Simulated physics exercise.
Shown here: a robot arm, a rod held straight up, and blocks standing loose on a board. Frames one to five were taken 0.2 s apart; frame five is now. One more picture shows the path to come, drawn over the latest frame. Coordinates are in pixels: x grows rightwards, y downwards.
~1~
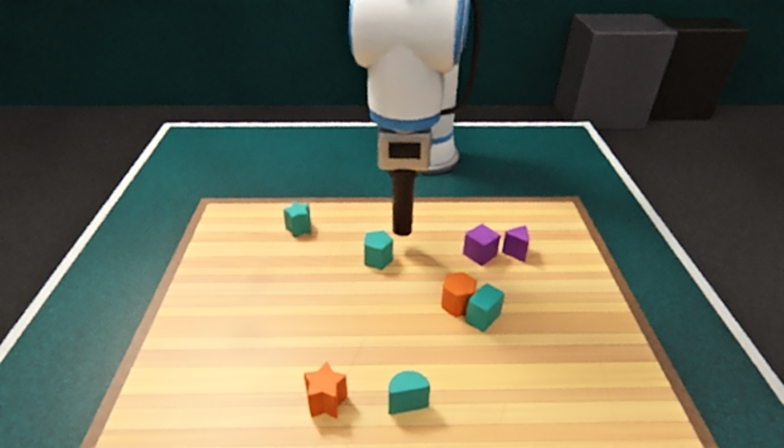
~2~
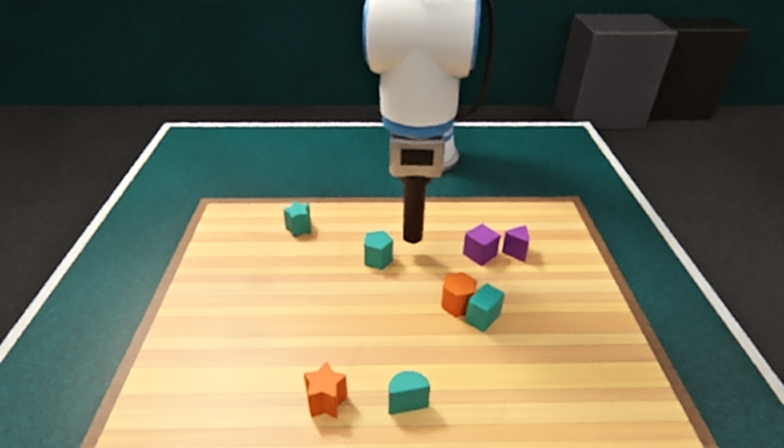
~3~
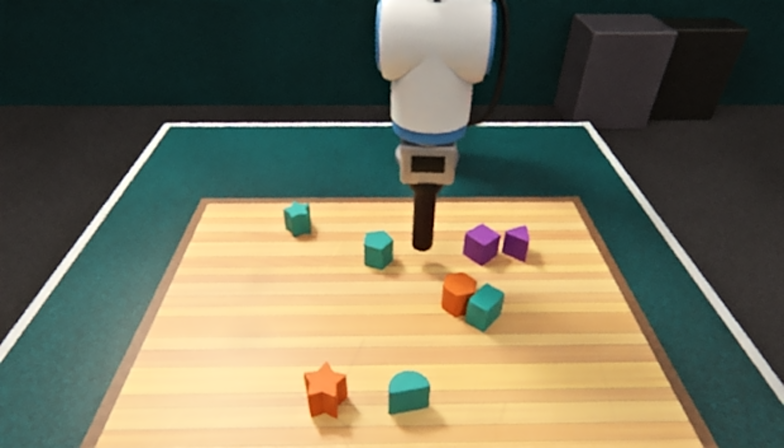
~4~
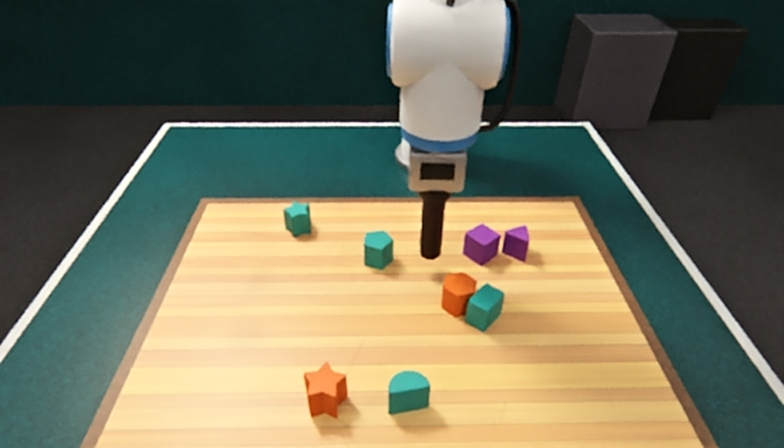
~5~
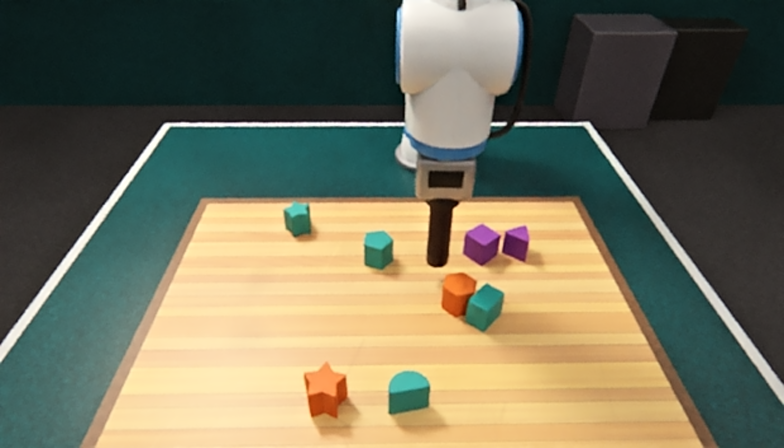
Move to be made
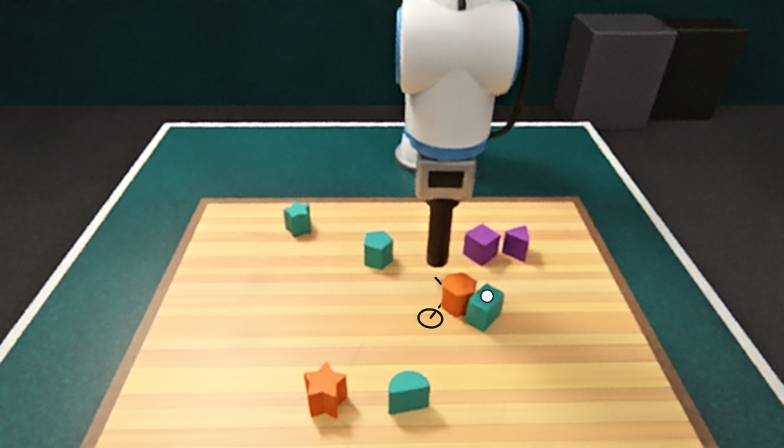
A robot arm moves its upright rod slightly right and nearer, toward an orange block.
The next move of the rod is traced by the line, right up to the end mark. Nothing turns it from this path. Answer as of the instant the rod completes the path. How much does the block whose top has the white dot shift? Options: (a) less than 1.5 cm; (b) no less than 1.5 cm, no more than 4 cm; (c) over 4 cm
That would be a.
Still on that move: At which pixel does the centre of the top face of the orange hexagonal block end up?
My prediction: (464, 301).
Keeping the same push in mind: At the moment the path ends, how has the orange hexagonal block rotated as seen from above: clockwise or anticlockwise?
Seen from above, its turn is counter-clockwise.
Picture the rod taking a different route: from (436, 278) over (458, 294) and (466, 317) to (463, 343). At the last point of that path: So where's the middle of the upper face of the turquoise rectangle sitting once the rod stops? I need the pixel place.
It will end up at (511, 313).
Path on the board, from (436, 278) via (445, 291) and (441, 305), ending at (430, 318); the dot is on the turquoise rectangle.
What follows on the original path. Halfway along, rod at (447, 282); orange hexagonal block at (465, 294), turned 15° anticlockwise; turquoise rectangle at (495, 301), turned 20° anticlockwise.
At the end, rod at (432, 302); orange hexagonal block at (464, 301), turned 45° anticlockwise; purple square block in place; turquoise rectangle at (495, 301), turned 25° anticlockwise.
